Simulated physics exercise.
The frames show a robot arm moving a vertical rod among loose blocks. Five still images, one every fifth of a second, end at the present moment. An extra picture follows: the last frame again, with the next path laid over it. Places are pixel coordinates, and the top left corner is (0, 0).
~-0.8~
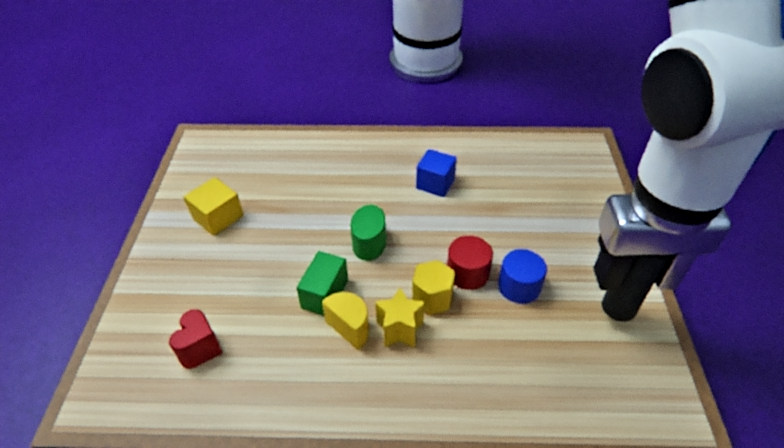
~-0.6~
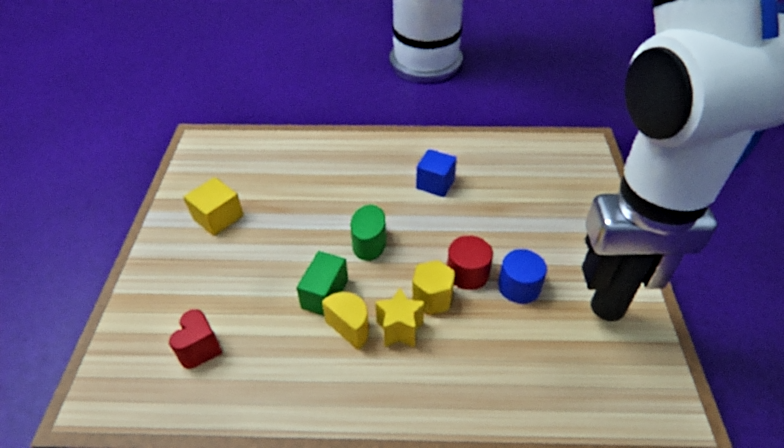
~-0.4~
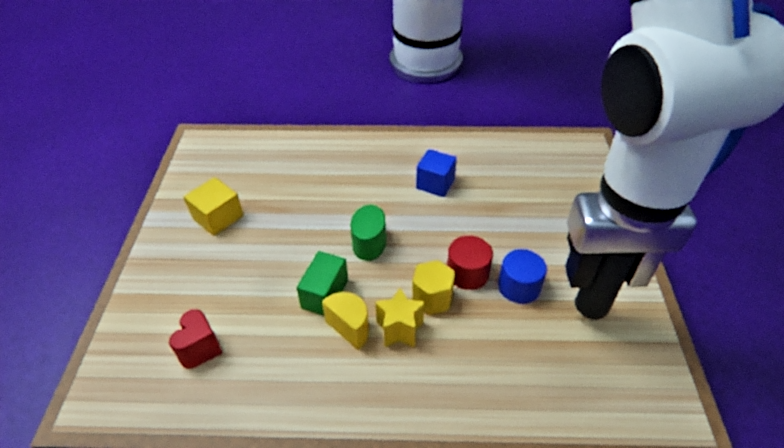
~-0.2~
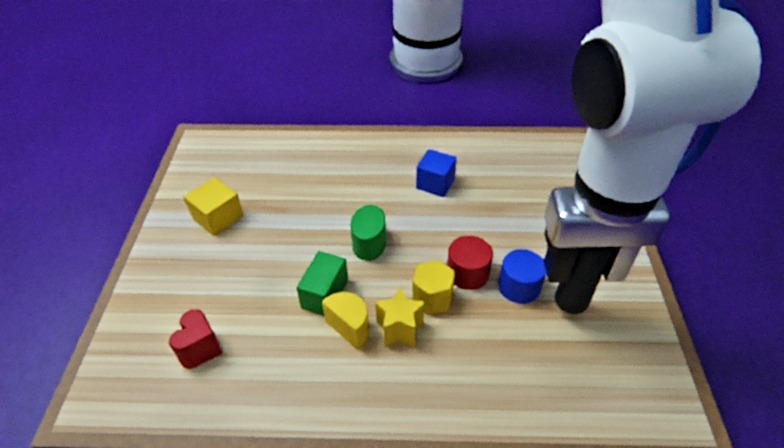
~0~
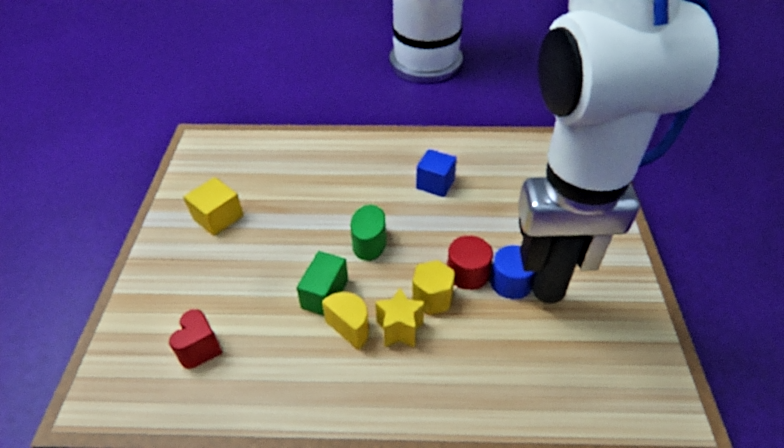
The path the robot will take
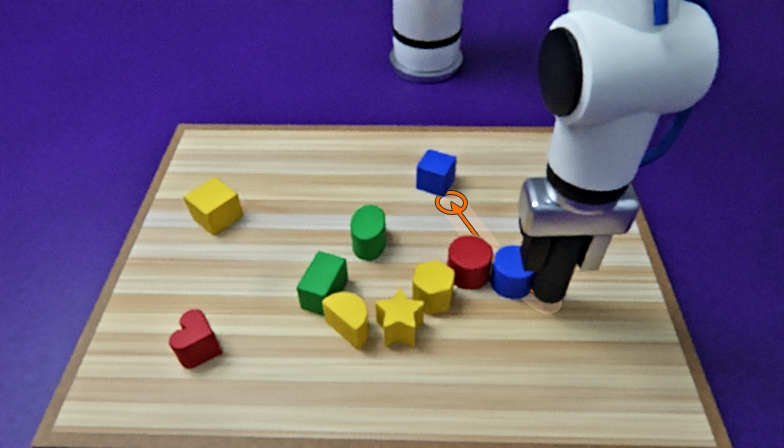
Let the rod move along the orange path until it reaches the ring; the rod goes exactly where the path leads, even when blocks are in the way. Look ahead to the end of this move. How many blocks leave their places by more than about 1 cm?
The answer is two blocks, counting only moves over 1 cm.
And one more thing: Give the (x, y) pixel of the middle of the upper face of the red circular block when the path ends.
I think it will end close to (424, 238).
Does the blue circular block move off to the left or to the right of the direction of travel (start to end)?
It shifts leftward.
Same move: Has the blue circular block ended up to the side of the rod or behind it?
The answer is yes.
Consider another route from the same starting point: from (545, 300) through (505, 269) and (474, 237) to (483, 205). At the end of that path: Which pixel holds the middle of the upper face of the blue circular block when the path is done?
The spot you're after is about (441, 208) in the image.
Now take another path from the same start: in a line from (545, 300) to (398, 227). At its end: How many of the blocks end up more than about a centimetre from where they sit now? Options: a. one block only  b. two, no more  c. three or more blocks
Correct choice: C.
Path on the board, from (545, 300) via (488, 251), ending at (451, 202).
On the path given first. One third of the way, rod (505, 259); red circular block (434, 240); blue circular block (474, 230).
Two thirds of the way, rod (476, 225); red circular block (424, 238); blue circular block (442, 210).
At the end, rod (452, 193); yellow six-sided block in place; blue four-sided block (435, 159); red circular block (424, 238); blue circular block (434, 205).
